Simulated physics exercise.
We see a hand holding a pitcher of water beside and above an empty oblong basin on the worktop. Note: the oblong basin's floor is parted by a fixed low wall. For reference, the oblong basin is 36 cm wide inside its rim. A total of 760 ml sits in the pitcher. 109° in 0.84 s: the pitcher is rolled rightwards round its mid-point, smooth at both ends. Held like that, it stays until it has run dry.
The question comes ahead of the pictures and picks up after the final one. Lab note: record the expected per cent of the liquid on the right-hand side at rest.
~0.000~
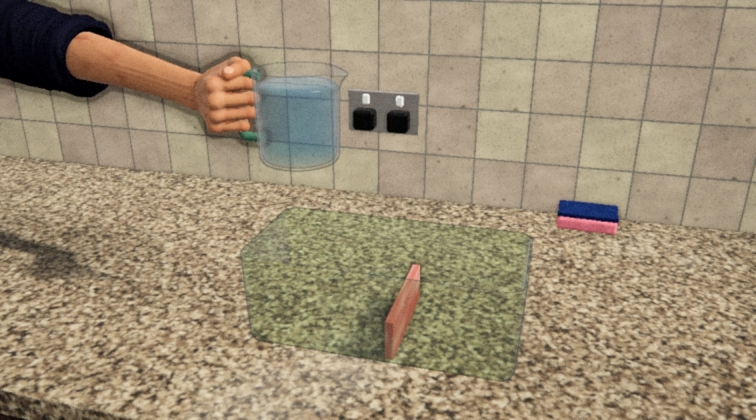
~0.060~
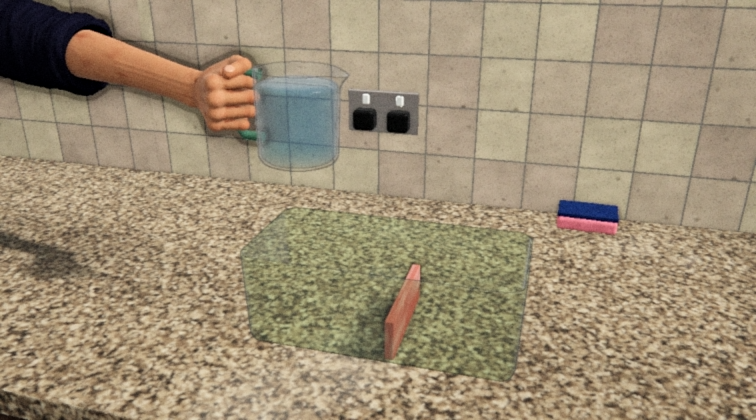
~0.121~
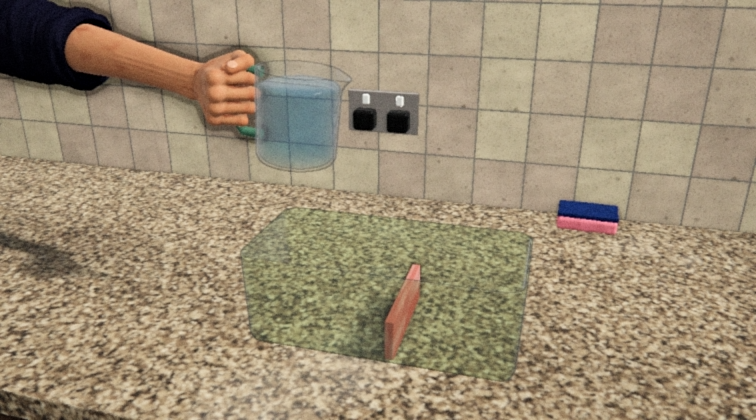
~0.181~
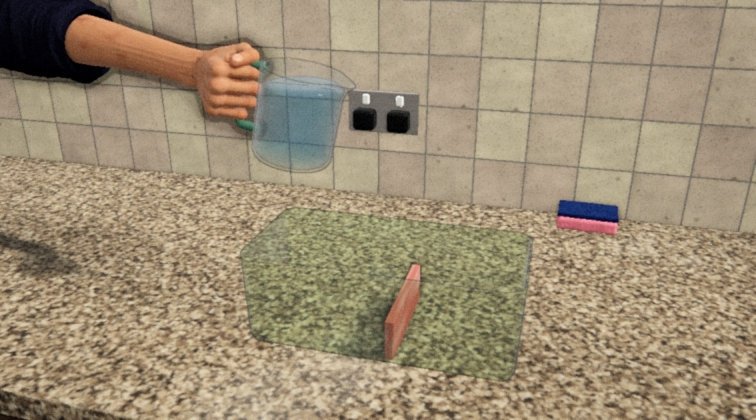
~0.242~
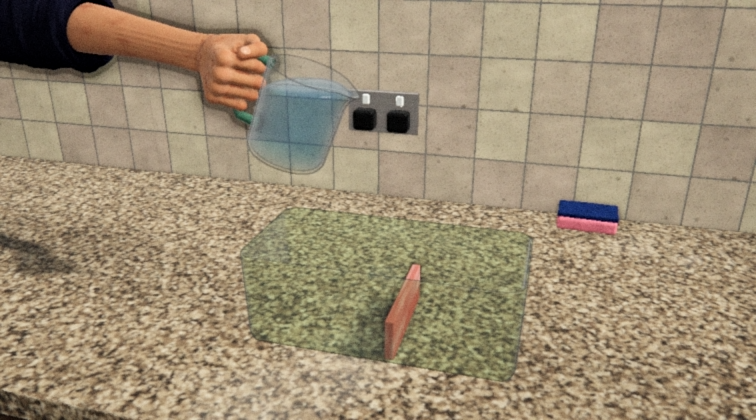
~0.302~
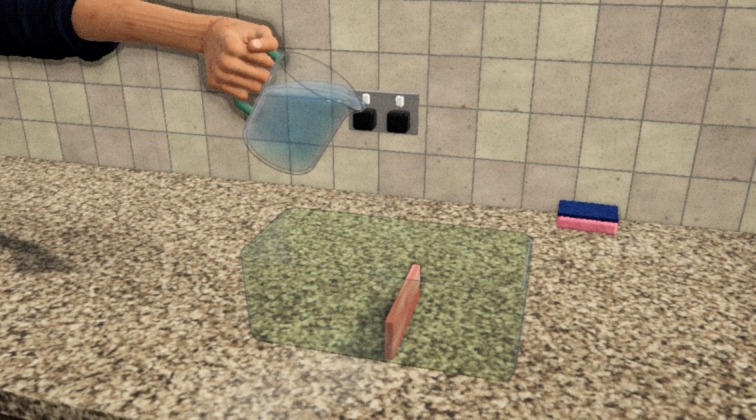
Expected right-hand share: 52 per cent.
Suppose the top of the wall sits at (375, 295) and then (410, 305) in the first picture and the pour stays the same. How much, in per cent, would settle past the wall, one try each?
The first try gives 95 percent and the second 40 percent.
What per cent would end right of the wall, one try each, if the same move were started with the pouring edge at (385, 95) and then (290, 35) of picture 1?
In order, 90 and 5 per cent.
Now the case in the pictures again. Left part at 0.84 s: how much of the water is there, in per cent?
The left part holds some 24 per cent.
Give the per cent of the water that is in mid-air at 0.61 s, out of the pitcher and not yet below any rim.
About 28 per cent.
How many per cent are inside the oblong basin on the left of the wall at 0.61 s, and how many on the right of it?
Left about 1, right about 14.
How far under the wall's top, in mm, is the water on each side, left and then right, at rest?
Left 44 mm, right 40 mm.
Then, 0.61 s in, the tilt is 91° and 58 per cent is still to pour, 1 is left of the wall and 13 right of it.
Then, 0.84 s in, the tilt is 109° and 13 per cent is still to pour, 24 is left of the wall and 47 right of it.
Then, 1.08 s in, the tilt is 109° and 1 per cent is still to pour, 45 is left of the wall and 51 right of it.
Then, 1.34 s in, the tilt is 109° and 0 per cent is still to pour, 47 is left of the wall and 52 right of it.
Finally, 47 per cent lies left of the wall, 52 right of it and 1 outside.
